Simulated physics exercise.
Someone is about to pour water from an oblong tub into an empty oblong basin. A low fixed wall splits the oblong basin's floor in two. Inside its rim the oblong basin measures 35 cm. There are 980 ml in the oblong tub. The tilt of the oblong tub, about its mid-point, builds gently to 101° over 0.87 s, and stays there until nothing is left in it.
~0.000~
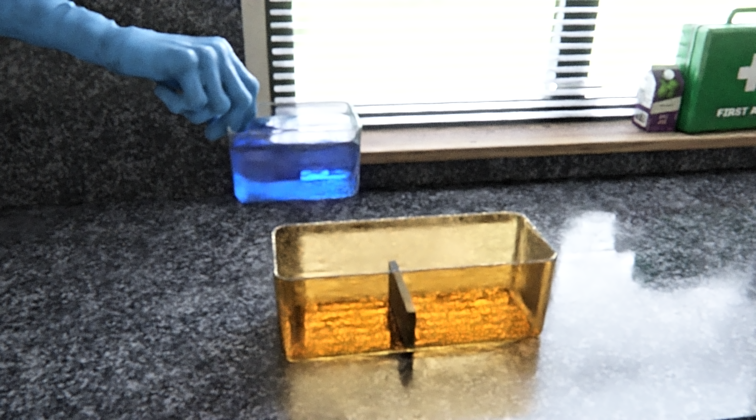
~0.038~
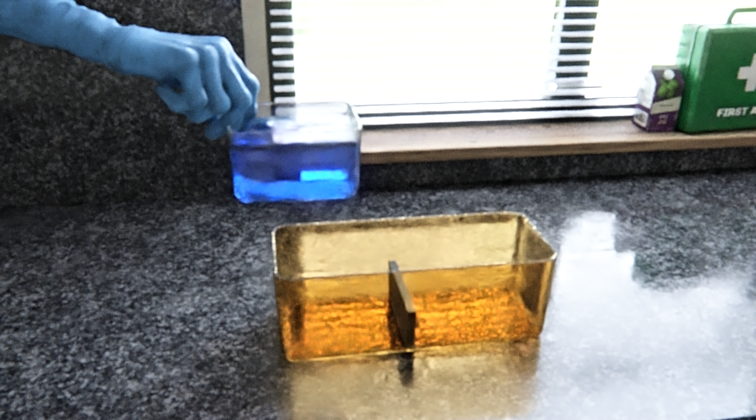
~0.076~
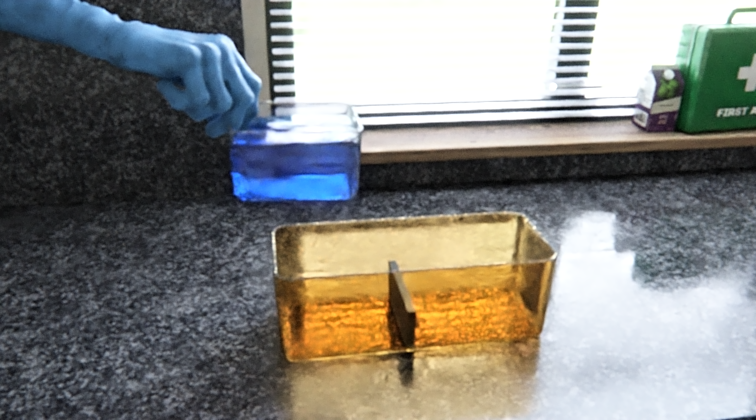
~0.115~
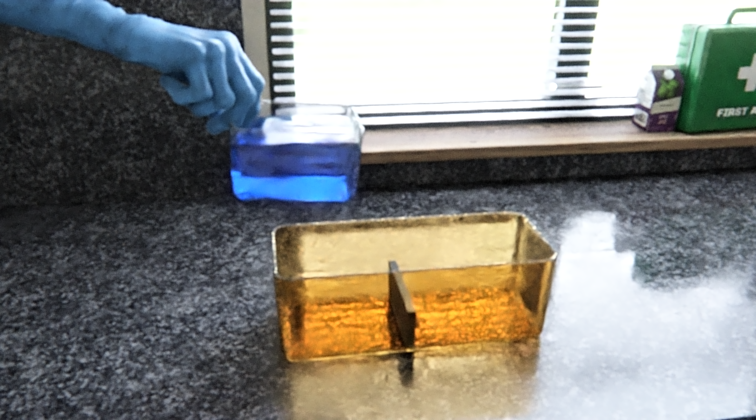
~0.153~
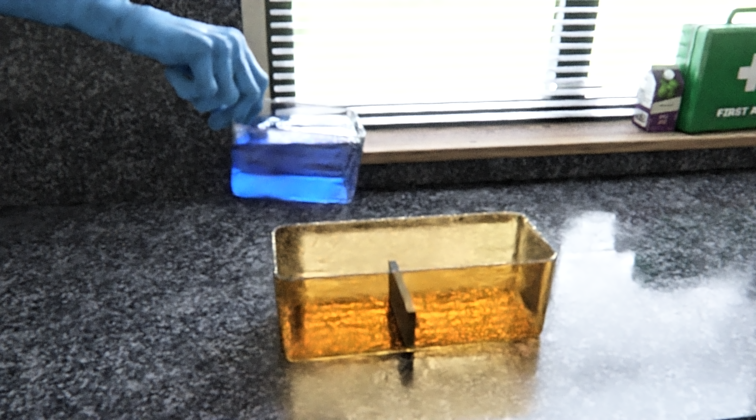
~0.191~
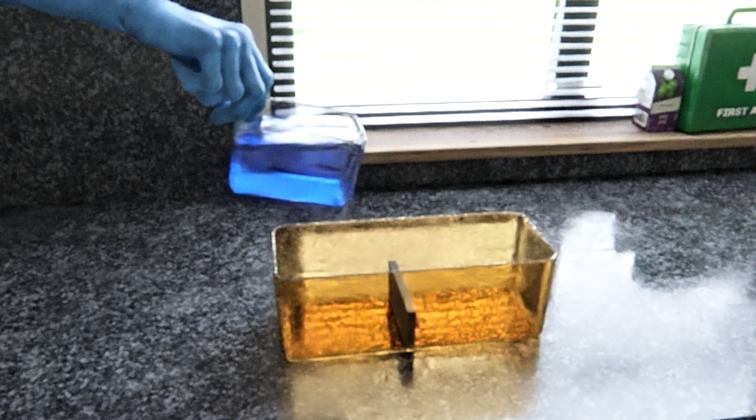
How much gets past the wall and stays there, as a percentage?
The far part has some 58 per cent.
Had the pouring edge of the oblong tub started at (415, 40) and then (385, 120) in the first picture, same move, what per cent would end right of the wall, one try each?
In turn about 85 and 75 per cent.
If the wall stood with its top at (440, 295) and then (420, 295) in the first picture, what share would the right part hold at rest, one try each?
First 10, then 35 per cent.
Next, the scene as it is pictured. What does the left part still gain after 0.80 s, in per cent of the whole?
About 18 per cent.
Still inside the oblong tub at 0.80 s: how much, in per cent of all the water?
Some 12 per cent.
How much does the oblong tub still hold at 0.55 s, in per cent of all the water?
Some 56 per cent.
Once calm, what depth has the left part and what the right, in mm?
Left about 18 mm, right about 24 mm.
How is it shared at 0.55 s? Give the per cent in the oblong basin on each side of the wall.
Left about 1, right about 9.
By 0.55 s the tilt is 70° and 56 per cent is still to pour, 1 is left of the wall and 9 right of it.
By 0.80 s the tilt is 100° and 12 per cent is still to pour, 19 is left of the wall and 58 right of it.
By 1.08 s the tilt is 101° and 2 per cent is still to pour, 34 is left of the wall and 58 right of it.
By 1.37 s the tilt is 101° and 0 per cent is still to pour, 37 is left of the wall and 58 right of it.
At rest 37 per cent lies left of the wall, 58 right of it and 5 outside.
